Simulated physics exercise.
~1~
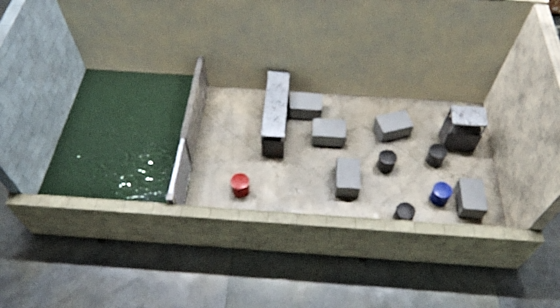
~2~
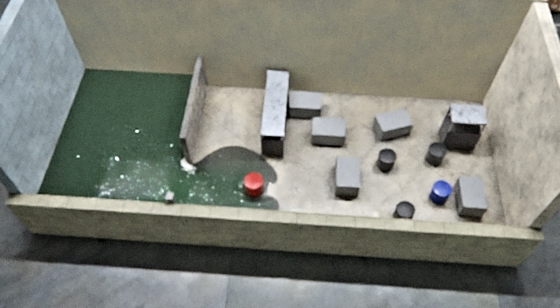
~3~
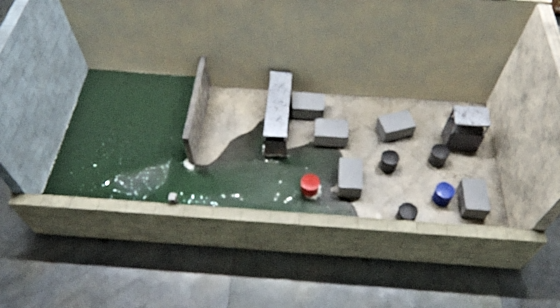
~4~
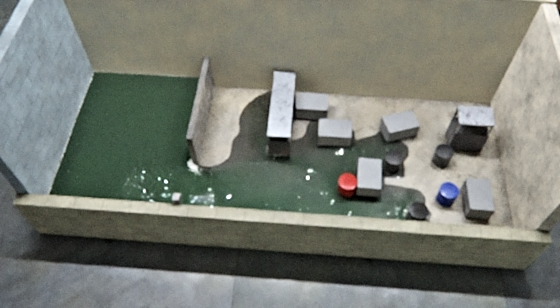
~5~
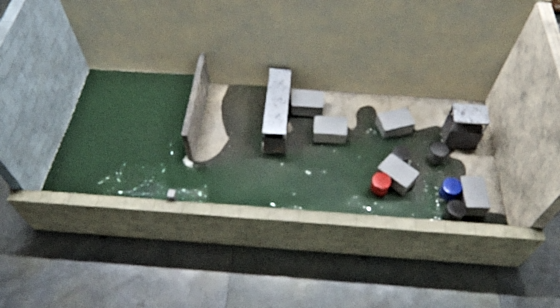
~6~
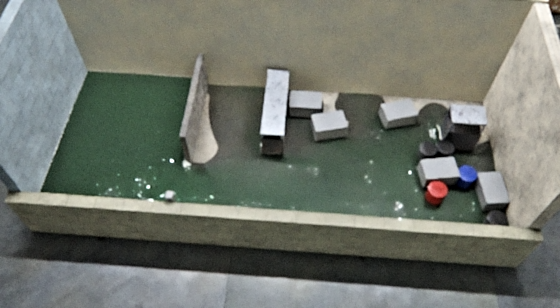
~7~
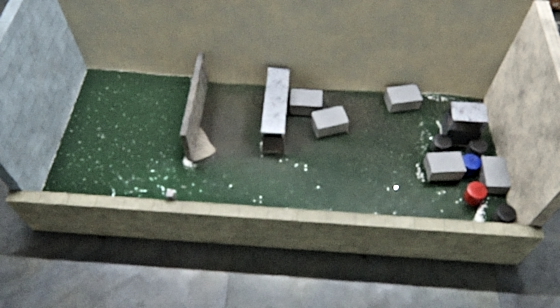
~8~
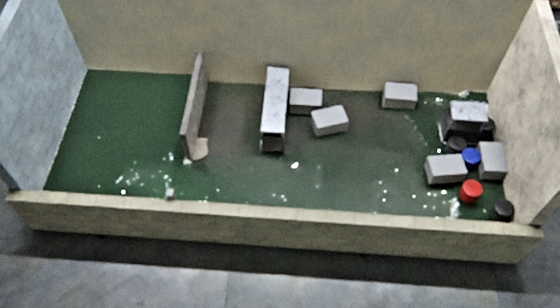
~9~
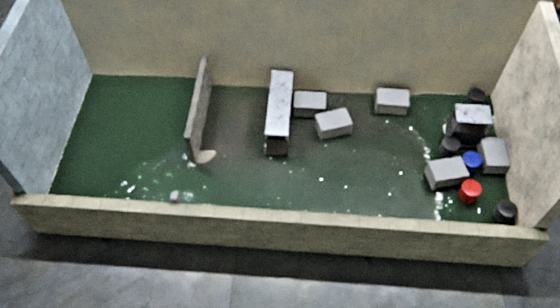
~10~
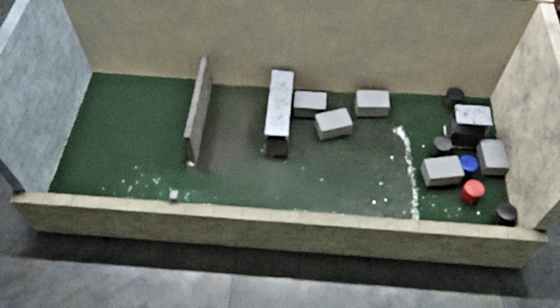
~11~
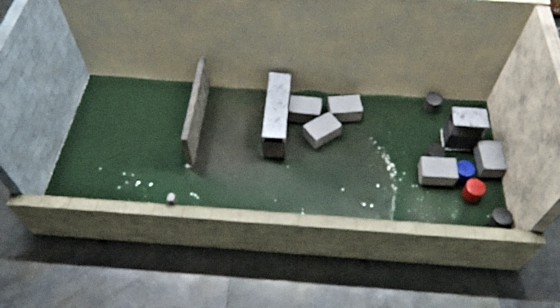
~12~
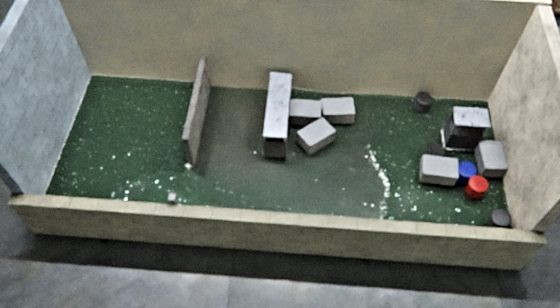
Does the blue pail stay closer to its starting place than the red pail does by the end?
Yes, the blue pail shifts only a little to the right. The red pail is carried far across the tank and ends up near the right end.
In this clip, green water spills rightward past a low barrier in a walled tank, sweeping a red pail and several gray blocks and dark pails toward the right end, where the red pail comes to rest beside the blue pail as some blocks drift back left.
